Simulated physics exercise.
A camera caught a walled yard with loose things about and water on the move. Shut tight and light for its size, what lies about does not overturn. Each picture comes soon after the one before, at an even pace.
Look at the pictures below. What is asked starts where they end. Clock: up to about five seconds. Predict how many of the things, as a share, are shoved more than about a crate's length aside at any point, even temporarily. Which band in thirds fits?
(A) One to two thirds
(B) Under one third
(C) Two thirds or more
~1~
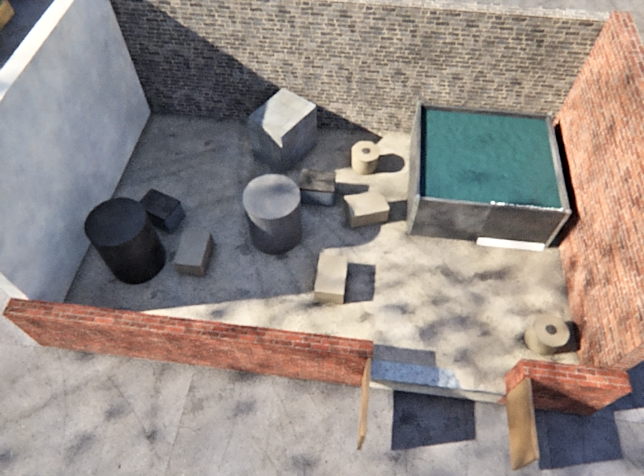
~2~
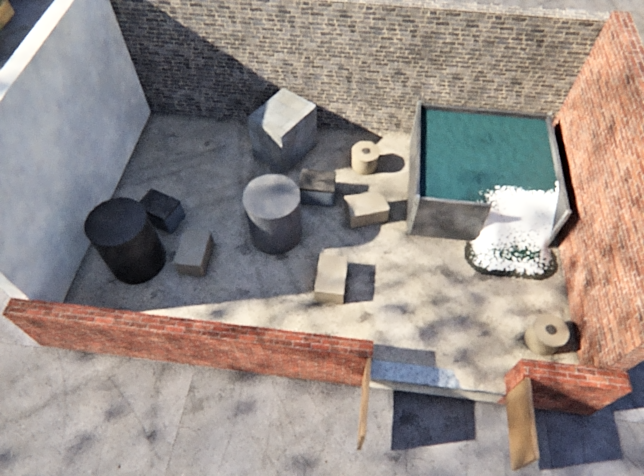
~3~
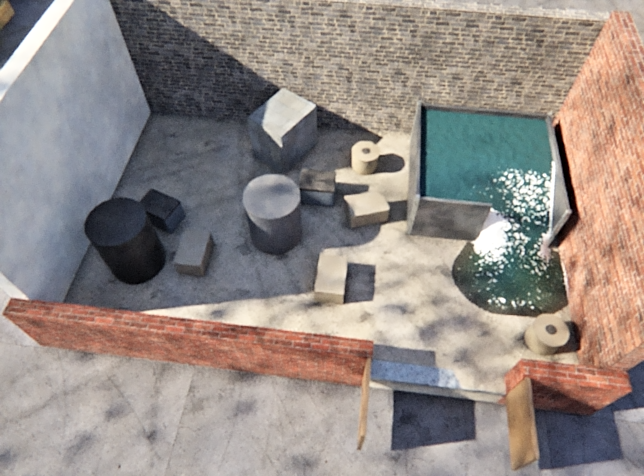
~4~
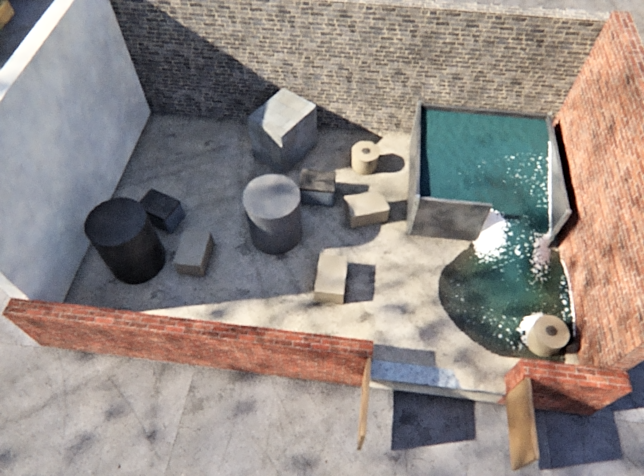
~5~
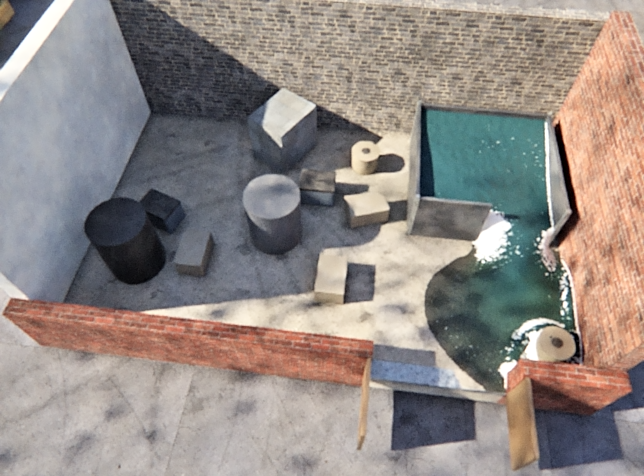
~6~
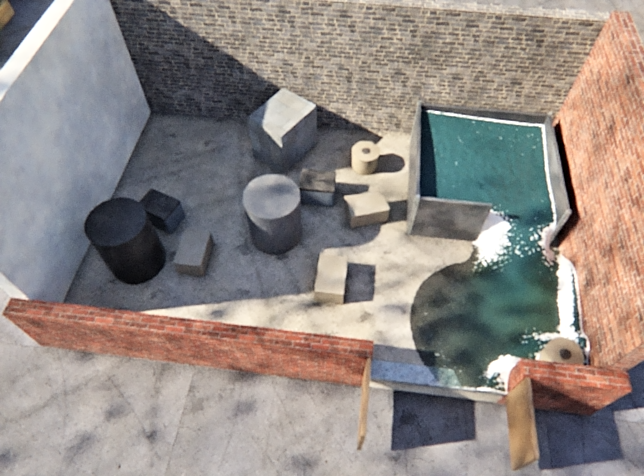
A.
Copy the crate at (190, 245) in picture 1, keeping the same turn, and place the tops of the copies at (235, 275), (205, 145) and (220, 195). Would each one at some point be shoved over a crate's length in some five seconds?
One by one: Knocked well away; hardly budges; hardly budges.
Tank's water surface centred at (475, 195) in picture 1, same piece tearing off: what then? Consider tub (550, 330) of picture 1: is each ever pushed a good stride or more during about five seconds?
Short version: Went the distance.
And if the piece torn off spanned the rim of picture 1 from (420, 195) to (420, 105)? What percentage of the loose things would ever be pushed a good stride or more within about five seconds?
I'd guess close to 90 percent.
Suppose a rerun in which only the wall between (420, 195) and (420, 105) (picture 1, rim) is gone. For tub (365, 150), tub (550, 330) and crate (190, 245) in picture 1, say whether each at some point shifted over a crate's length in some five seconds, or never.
Well, in order they come out as over the mark, below the mark and over the mark.
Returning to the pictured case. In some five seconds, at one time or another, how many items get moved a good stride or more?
I make it 3.
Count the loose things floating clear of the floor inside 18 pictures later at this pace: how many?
The total here is 1.
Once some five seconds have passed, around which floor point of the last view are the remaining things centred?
The mean position lies close to (273, 210).
A moment on, 0 of 7 are well off their spots; 1 afloat.
Next, 1 of 7 are well off their spots; 0 afloat.
Later, 2 of 7 are well off their spots; 1 afloat.
In the end, 3 of 7 are well off their spots, and 3 have been at some point; 1 afloat.
